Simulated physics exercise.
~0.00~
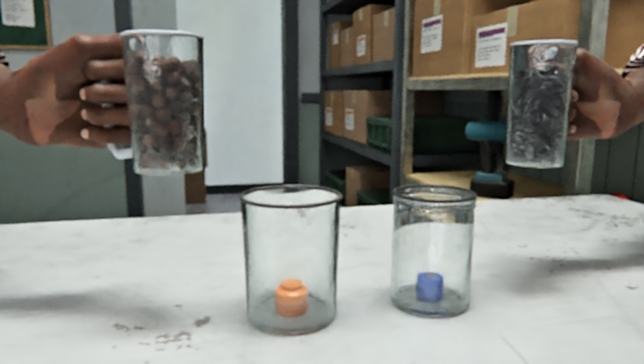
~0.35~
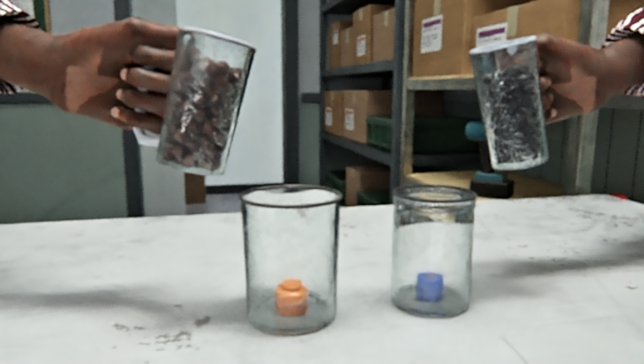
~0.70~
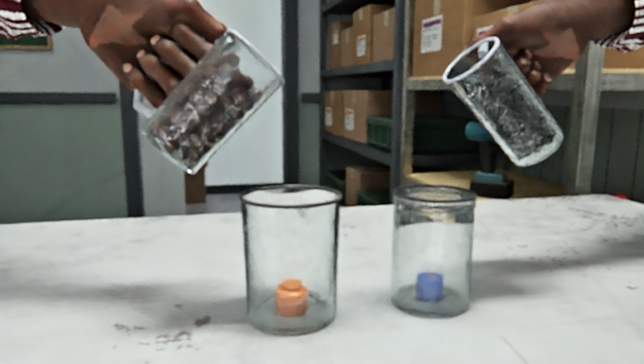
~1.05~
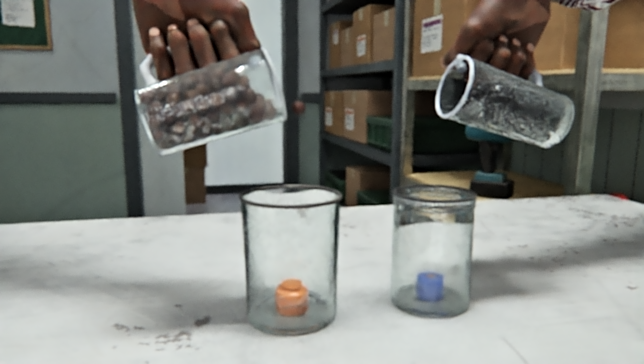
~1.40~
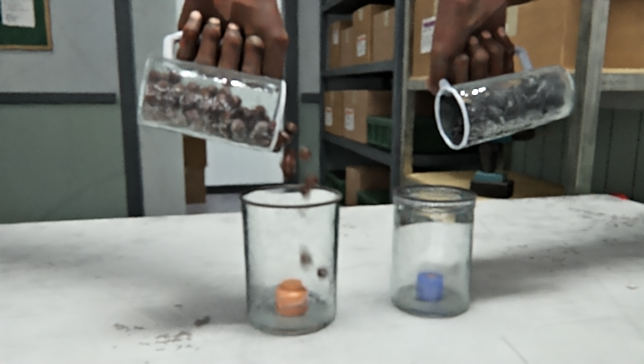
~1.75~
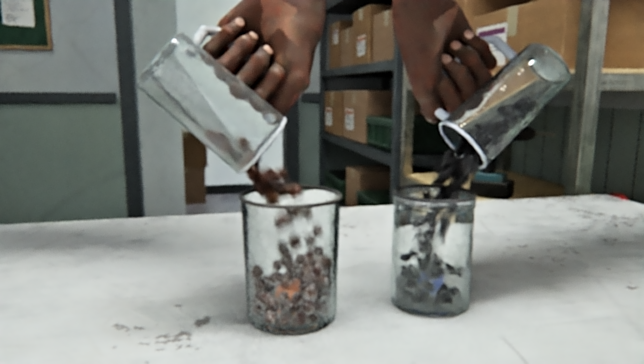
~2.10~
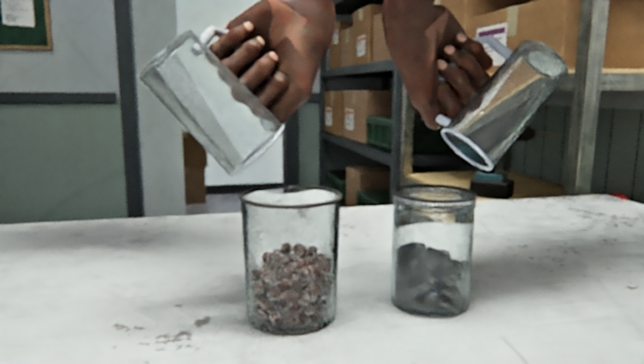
Two hands hold filled clear cups above a pale tabletop, where a glass on the left holds a small orange object and a jar on the right holds a small blue one. The hands move inward and tip the cups toward each other until they lie on their sides. Brown pieces begin dropping from the left cup first, while the right cup still holds its dark contents. Both cups then tilt further and pour together, burying the small objects. At the end, the emptied cups hang upside down above two half-full containers, with both objects hidden and nothing spilled beside them.
